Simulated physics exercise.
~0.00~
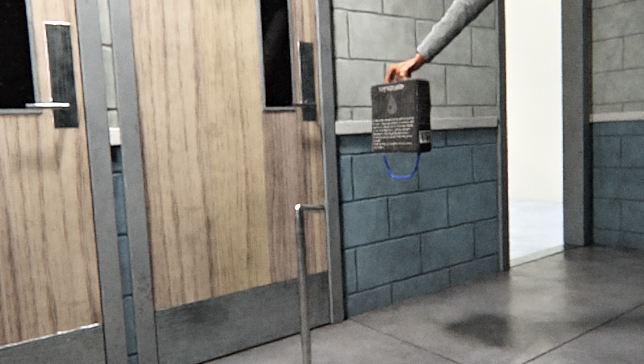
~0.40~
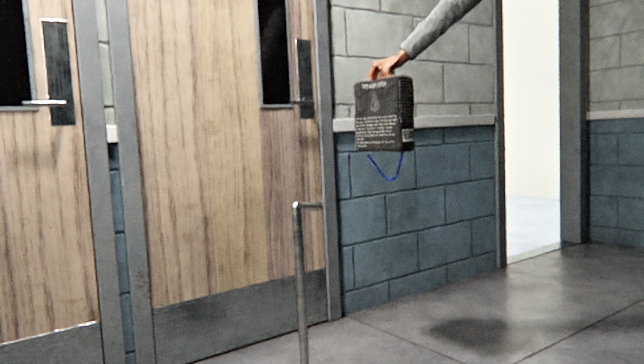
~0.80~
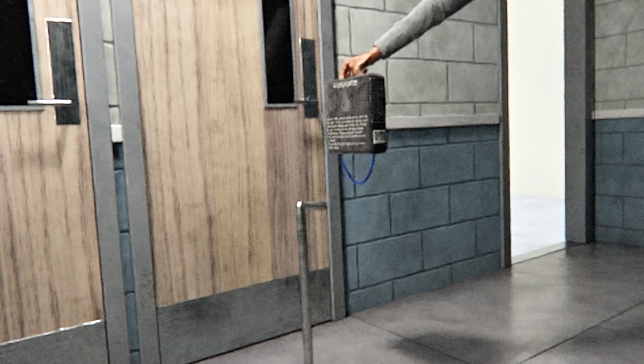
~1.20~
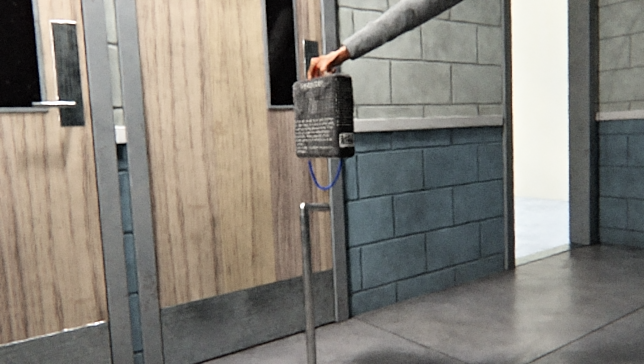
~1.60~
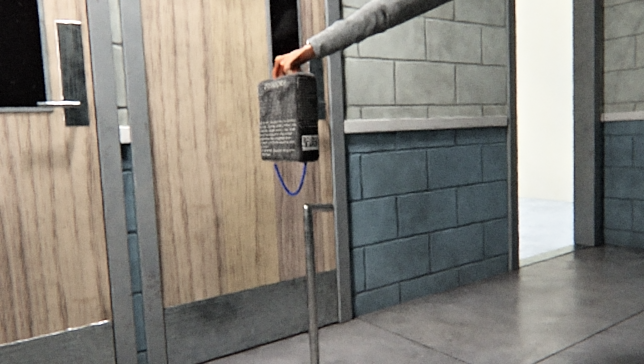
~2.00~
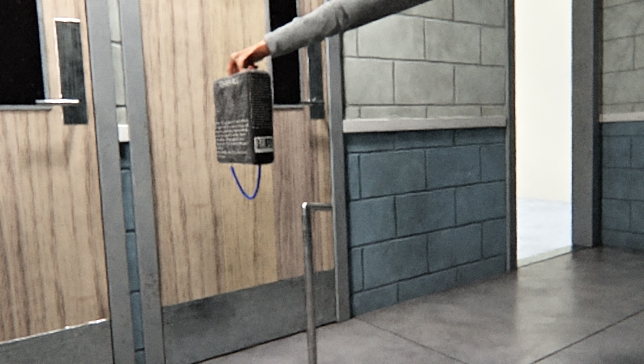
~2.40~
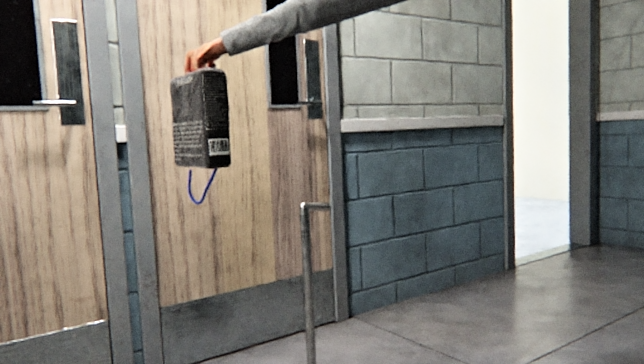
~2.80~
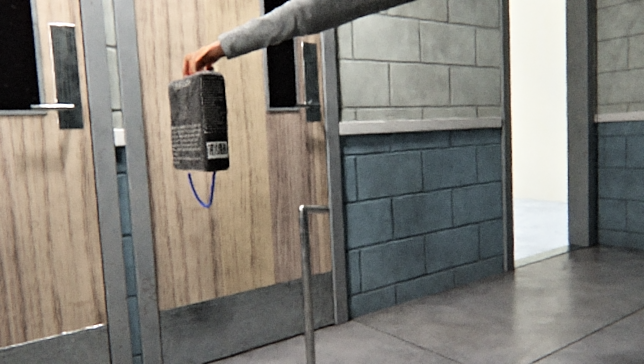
A hallway with pale wooden doors on the left and a block wall painted grey above and blue below is seen from a slightly swaying hand-held view. A grey-sleeved arm reaches in from the upper right, its hand gripping a black bag with pale lettering and a thin blue loop hanging beneath. A slim metal post with a short sideways hook stands near the middle, in front of the doors. The arm carries the upright bag steadily left until it is over the post. The loop passes the hook without catching, and the bag stops left of the post, still held and hanging free.
